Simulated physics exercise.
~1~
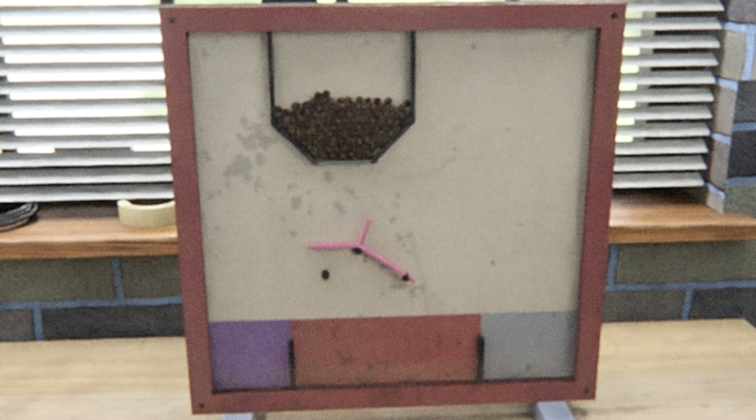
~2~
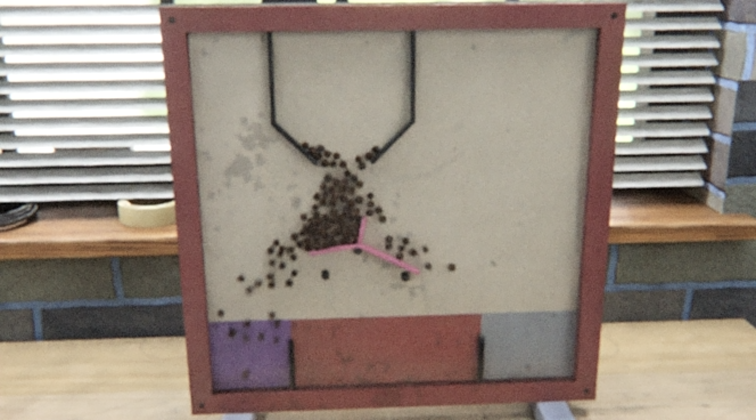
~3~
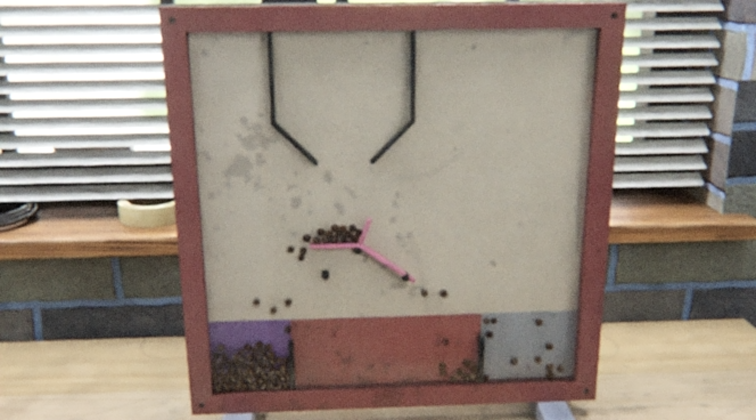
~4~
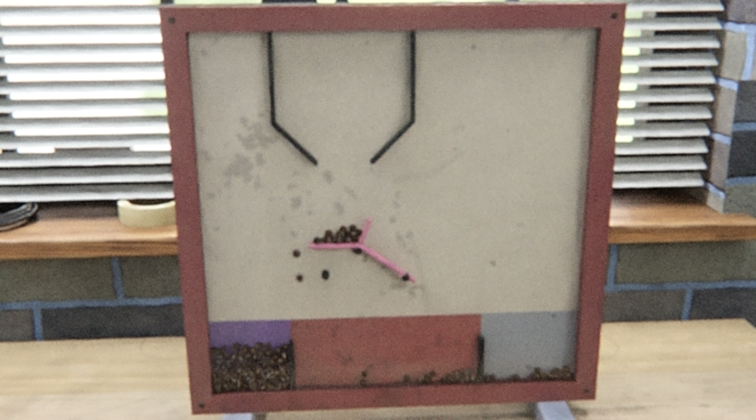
On a wooden surface by a window, dark beads pour from a hopper over a pink rocker, most gathering in the purple bin.
